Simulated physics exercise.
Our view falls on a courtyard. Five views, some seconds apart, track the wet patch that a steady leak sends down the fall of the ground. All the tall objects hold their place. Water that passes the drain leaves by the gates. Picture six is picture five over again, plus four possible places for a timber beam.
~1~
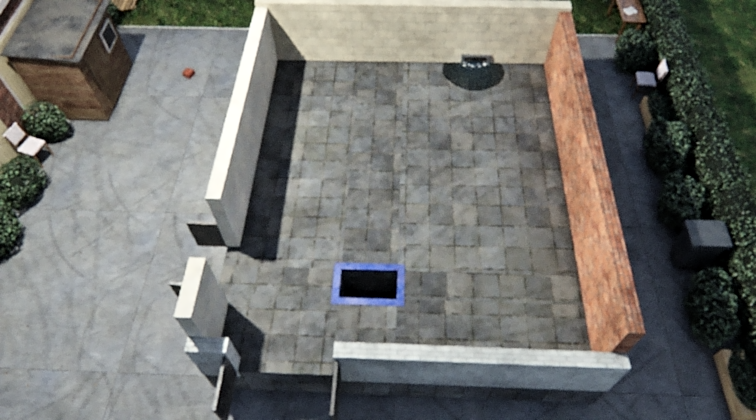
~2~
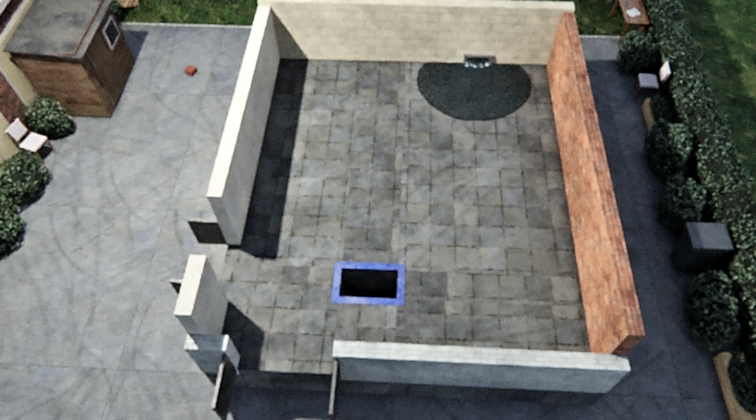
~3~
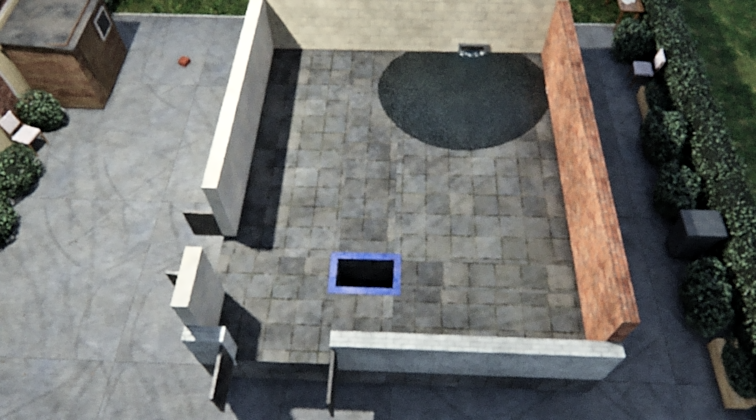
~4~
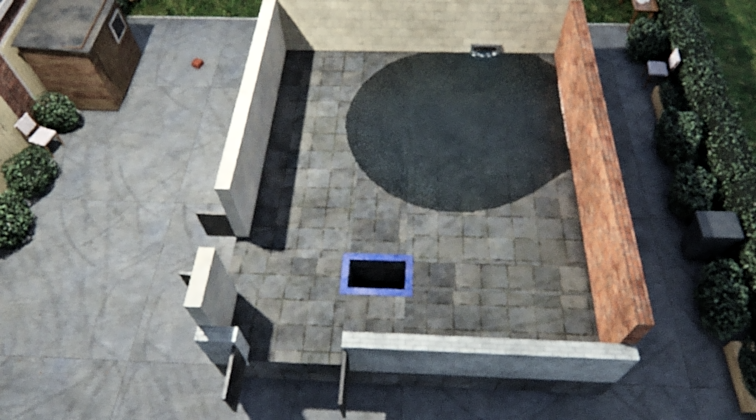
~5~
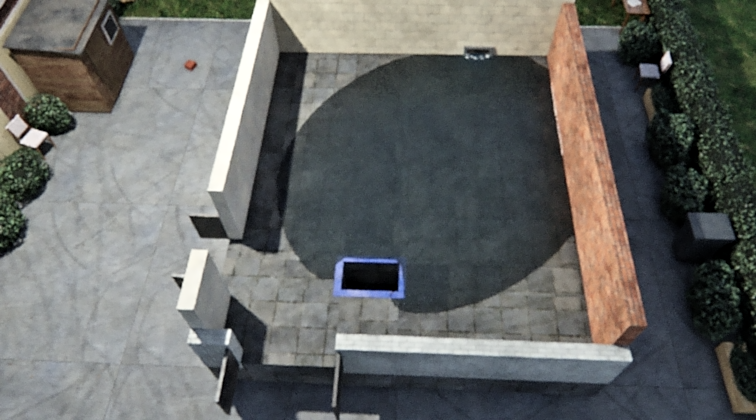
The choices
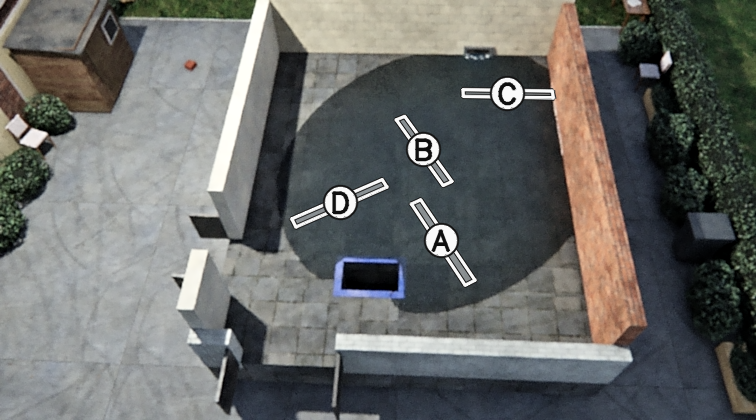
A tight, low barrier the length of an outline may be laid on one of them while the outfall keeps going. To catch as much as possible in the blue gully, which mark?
Choose D.
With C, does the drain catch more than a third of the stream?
No, it does not.
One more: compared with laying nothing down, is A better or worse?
Worse.
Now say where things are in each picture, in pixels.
In the first frame, outfall at (475, 59); blue gully at (368, 284); open gate at (234, 274); open gate at (289, 359); front seen at (452, 80), 2 % of the ground wet; blue gully still dry.
In the second frame, front seen at (464, 116), 8 % of the ground wet; blue gully still dry.
In the third frame, front seen at (473, 148), 19 % of the ground wet; blue gully still dry.
In the fourth frame, front seen at (453, 209), 36 % of the ground wet; blue gully still dry.
In the fifth frame, front seen at (399, 302), 60 % of the ground wet; blue gully taking water.
On the marked copy, A from (416, 201) to (470, 282); B from (400, 118) to (447, 183); C from (463, 92) to (552, 94); D from (293, 222) to (384, 183).
With A, about 18 % of the stream goes into the blue gully, about 82 % out by the gates.
With B, about 17 % of the stream goes into the blue gully, about 83 % out by the gates.
With C, about 15 % of the stream goes into the blue gully, about 85 % out by the gates.
With D, about 26 % of the stream goes into the blue gully, about 73 % out by the gates.
